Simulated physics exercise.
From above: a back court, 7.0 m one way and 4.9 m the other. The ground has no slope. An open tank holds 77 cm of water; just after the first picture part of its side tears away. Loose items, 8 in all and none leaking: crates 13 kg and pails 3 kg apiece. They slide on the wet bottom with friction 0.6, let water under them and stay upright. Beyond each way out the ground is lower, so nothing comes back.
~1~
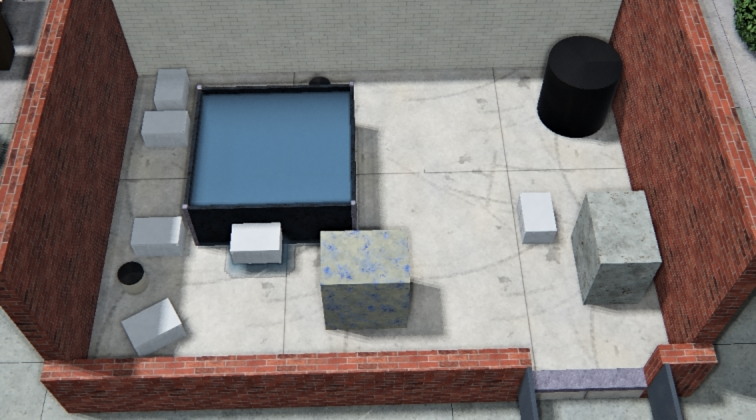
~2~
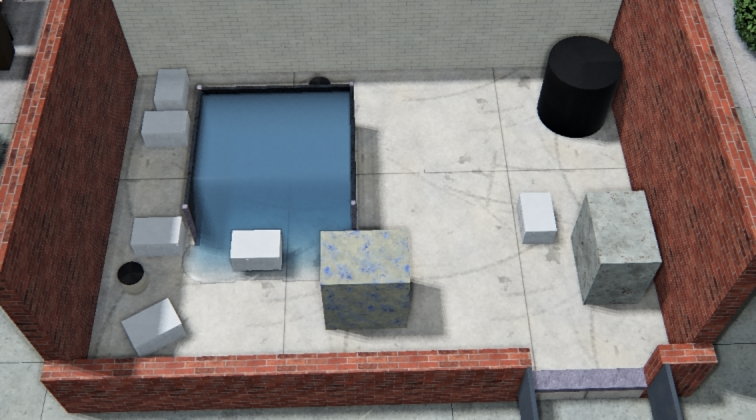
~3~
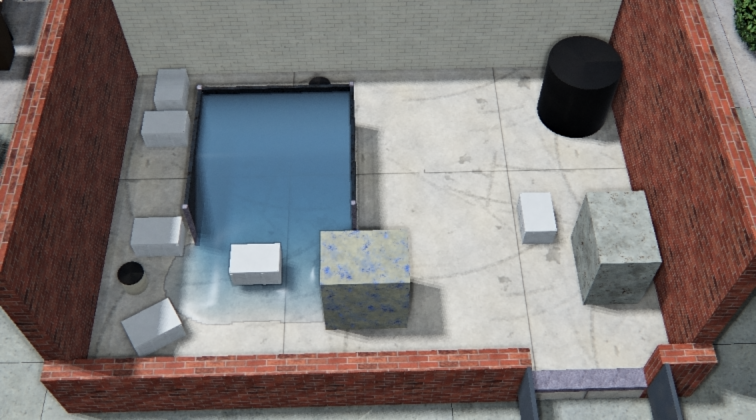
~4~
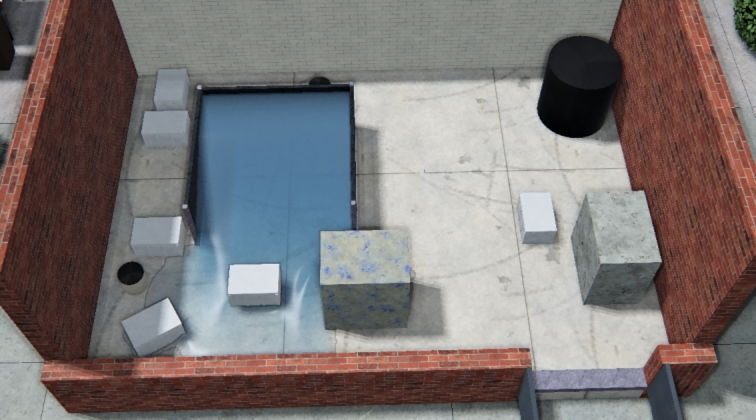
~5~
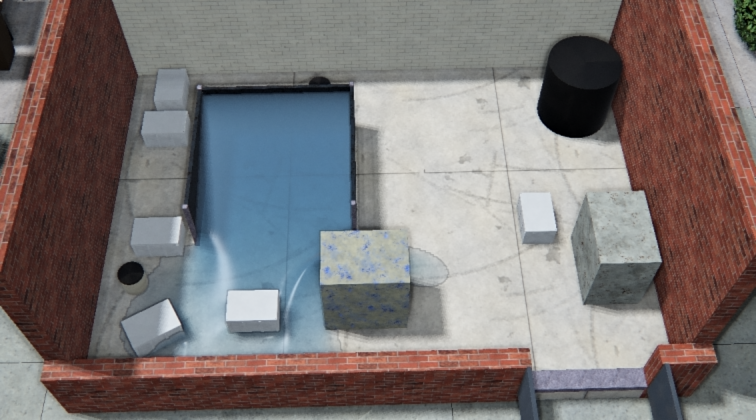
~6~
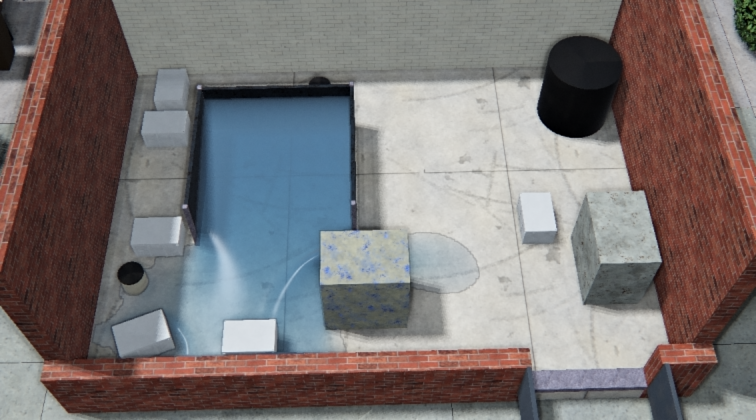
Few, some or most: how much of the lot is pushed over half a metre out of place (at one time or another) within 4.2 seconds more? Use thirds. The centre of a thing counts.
It is at least two thirds.
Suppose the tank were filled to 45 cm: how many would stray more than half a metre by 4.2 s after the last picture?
Then 5.
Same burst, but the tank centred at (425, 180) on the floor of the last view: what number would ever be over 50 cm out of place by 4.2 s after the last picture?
In that case 6 of them.
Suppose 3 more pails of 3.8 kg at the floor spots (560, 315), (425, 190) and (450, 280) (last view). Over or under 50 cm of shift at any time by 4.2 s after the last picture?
In turn: Over, short of it, more.
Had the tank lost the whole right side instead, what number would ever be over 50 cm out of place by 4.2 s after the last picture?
In that case 2 of them.
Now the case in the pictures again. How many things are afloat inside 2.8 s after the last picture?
I count 7.
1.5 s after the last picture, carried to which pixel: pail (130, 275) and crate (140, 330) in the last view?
Near (170, 252) and (139, 261).
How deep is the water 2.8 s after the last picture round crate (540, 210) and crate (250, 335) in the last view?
Roughly 8 and 25 cm.
Then, 0.4 s after the last picture 2 of 8 are over 50 cm from their spots; 2 afloat.
Then, 1.5 s after the last picture 3 of 8 are over 50 cm from their spots; 3 afloat.
Then, 2.8 s after the last picture 5 of 8 are over 50 cm from their spots; 7 afloat.
Then, 4.2 s after the last picture 7 of 8 are over 50 cm from their spots, and 7 have been at some point; 8 afloat.
